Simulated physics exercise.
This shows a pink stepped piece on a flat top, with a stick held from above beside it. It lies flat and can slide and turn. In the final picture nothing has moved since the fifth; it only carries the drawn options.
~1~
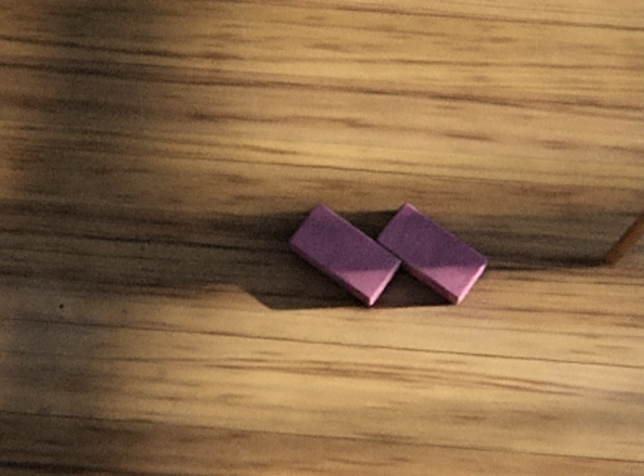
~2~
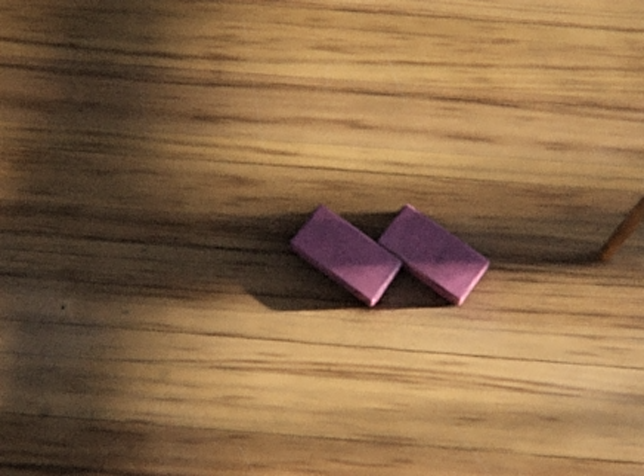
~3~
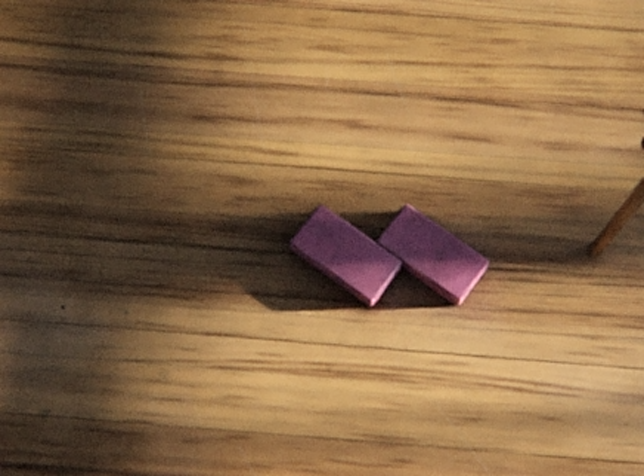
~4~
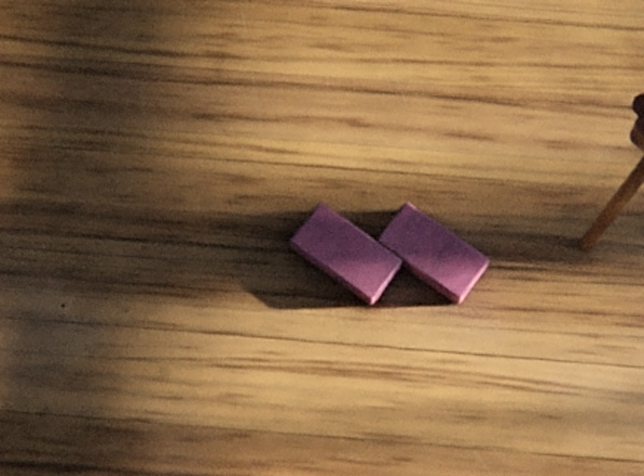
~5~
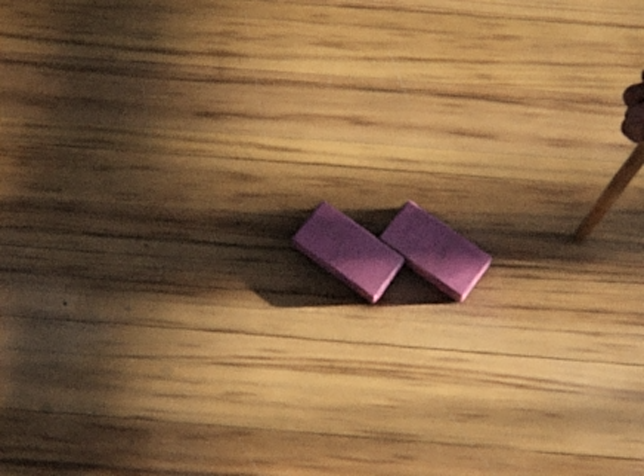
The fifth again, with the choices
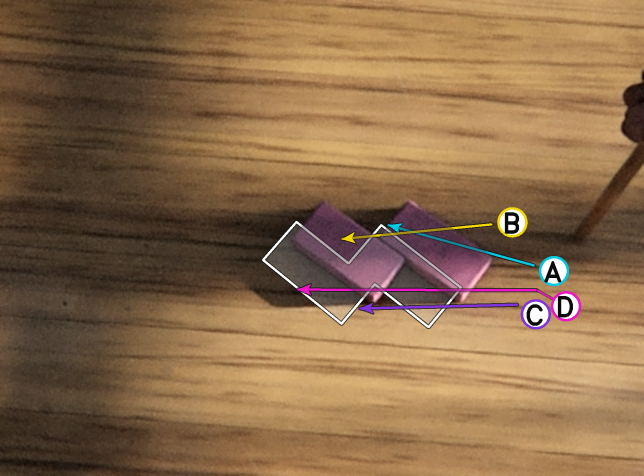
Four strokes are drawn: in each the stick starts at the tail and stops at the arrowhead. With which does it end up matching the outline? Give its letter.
A.
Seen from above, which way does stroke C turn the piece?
Clockwise.
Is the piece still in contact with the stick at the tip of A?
Yes.
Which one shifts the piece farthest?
That is D.
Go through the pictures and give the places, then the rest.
In the first frame, pink stepped piece (432, 249).
In the second frame, pink stepped piece (433, 251).
In the third frame, pink stepped piece (433, 251).
In the fourth frame, pink stepped piece (433, 249).
In the fifth frame, pink stepped piece (436, 247).
On the marked copy, A from (534, 265) to (389, 225); B from (492, 224) to (342, 239); C from (517, 305) to (360, 308); D from (537, 290) to (298, 290).
With A. Early on, foot of the stick (480, 251), piece (435, 249).
Further on, foot of the stick (428, 237), piece (421, 266).
At the end, foot of the stick (388, 226), piece (404, 271); it fills the outline.
As for the rest, B leaves the piece out of the outline, at (379, 281); C leaves the piece out of the outline, at (394, 239); D leaves the piece out of the outline, at (349, 221).
